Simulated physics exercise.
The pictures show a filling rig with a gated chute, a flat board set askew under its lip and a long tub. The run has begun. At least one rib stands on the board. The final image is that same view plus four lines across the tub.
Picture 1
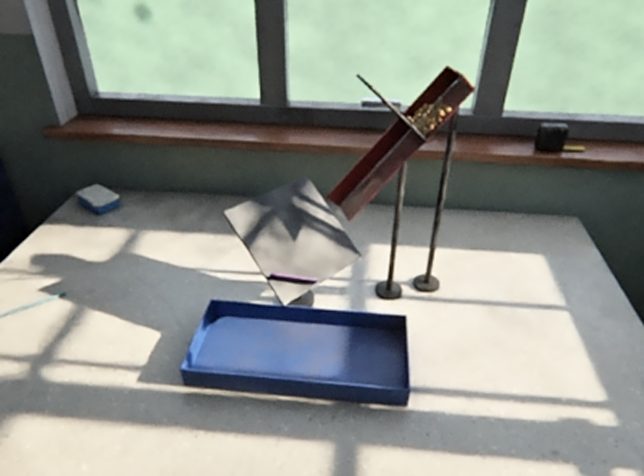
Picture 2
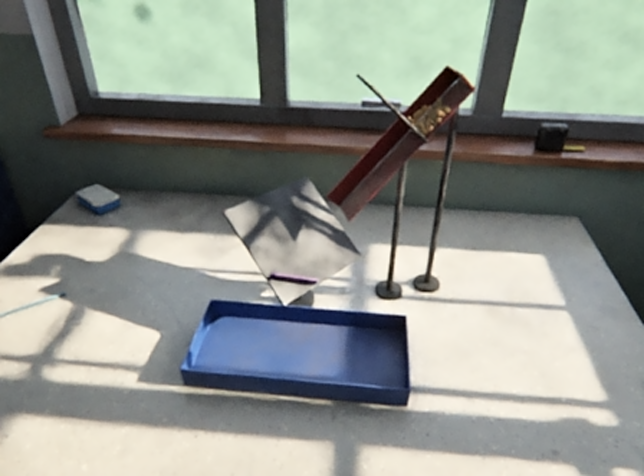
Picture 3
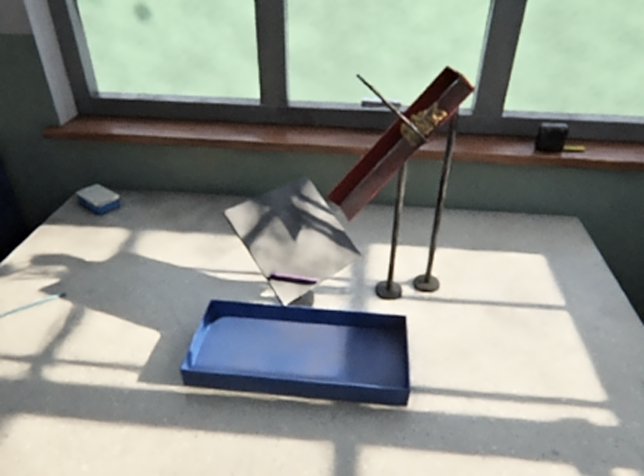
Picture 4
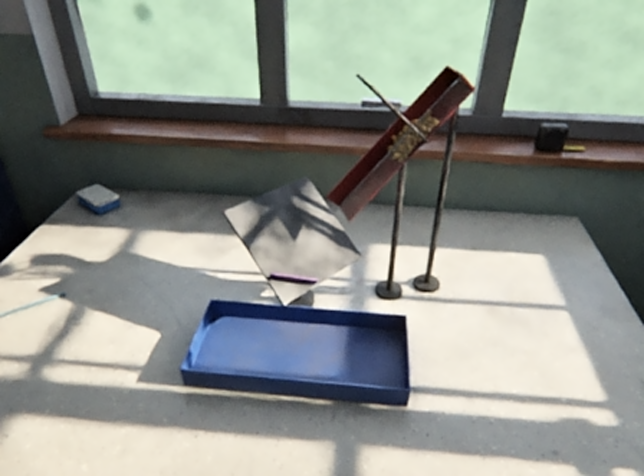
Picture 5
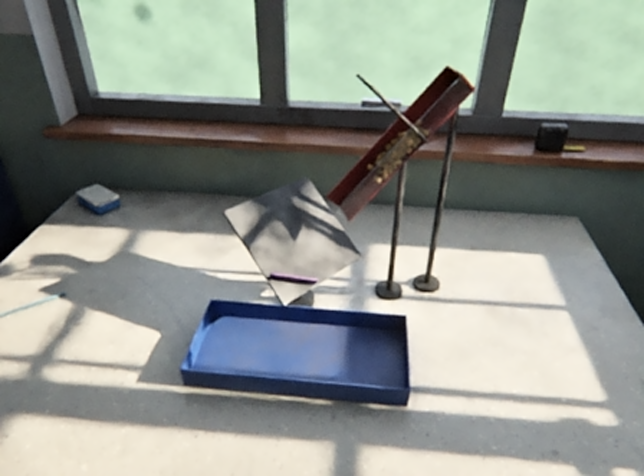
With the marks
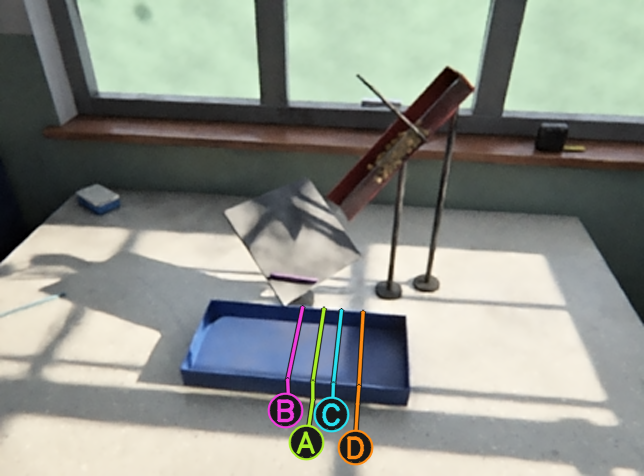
On a sunlit table by a window, small tan pieces sliding down a sloping red chute above a tilted board and empty blue tray.
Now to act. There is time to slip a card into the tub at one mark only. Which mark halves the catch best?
Go for C.
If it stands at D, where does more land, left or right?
The left side.
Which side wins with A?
Right.
On the marked copy, line A crosses the front rim at (312, 381); line B crosses the front rim at (287, 378); line C crosses the front rim at (333, 383); line D crosses the front rim at (358, 385).
With A, of what is caught, none on the left of the divider, all on the right.
With B, of what is caught, none on the left of the divider, all on the right.
With C, of what is caught, about half on the left of the divider, about half on the right.
With D, of what is caught, all on the left of the divider, none on the right.
